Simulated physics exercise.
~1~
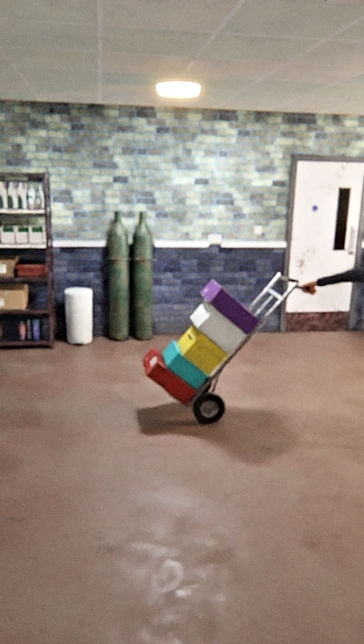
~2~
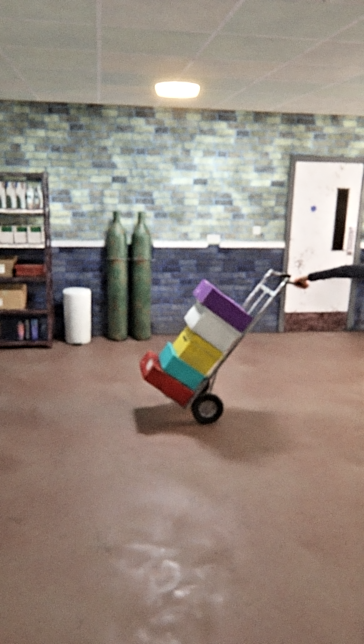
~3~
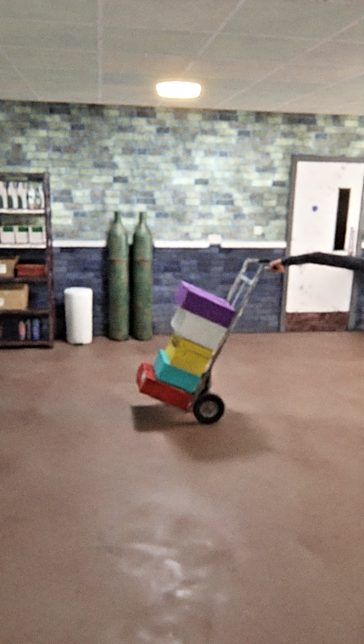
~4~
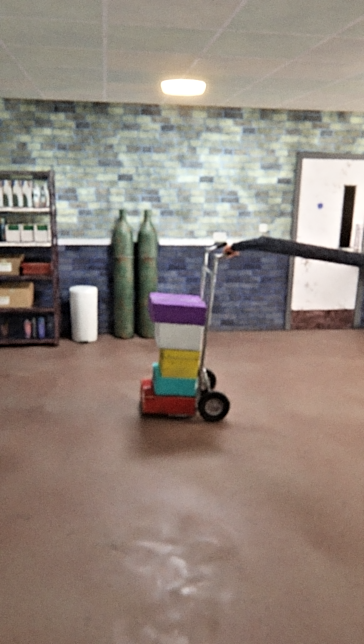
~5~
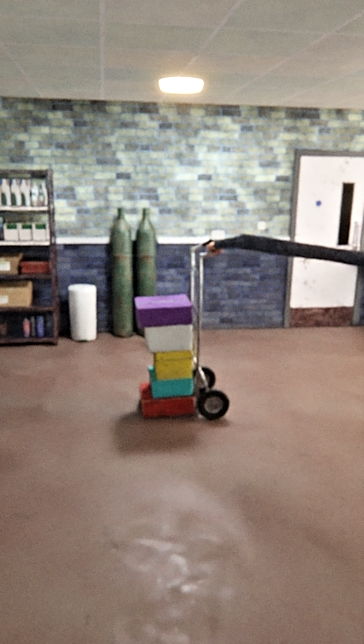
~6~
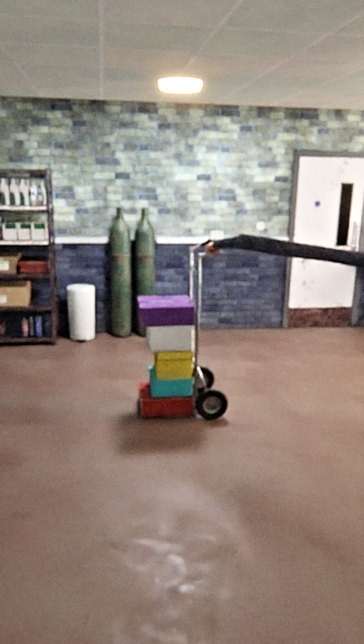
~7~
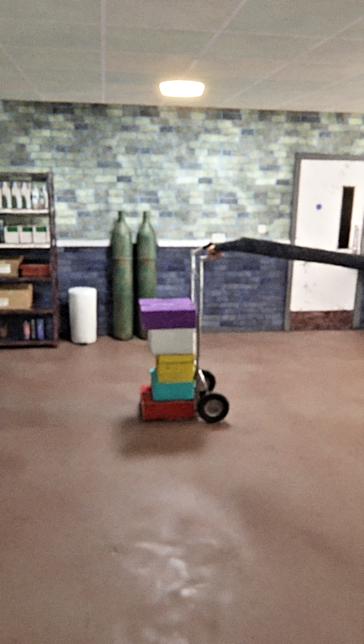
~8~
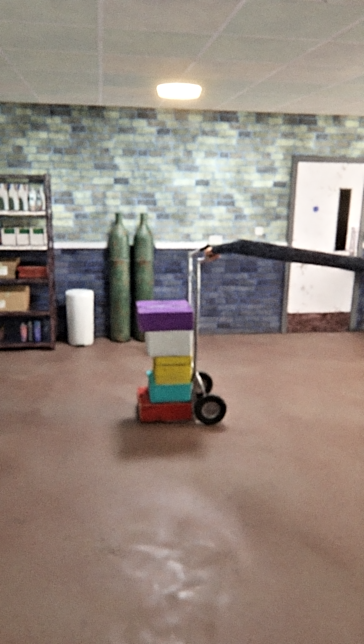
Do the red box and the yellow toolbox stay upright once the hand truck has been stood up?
Yes, both stay upright. The red box stands at the bottom of the stack and the yellow one keeps its place in the middle.
Arm tipping a tilted hand truck upright onto its plate, its five stacked coloured boxes staying piled and standing.
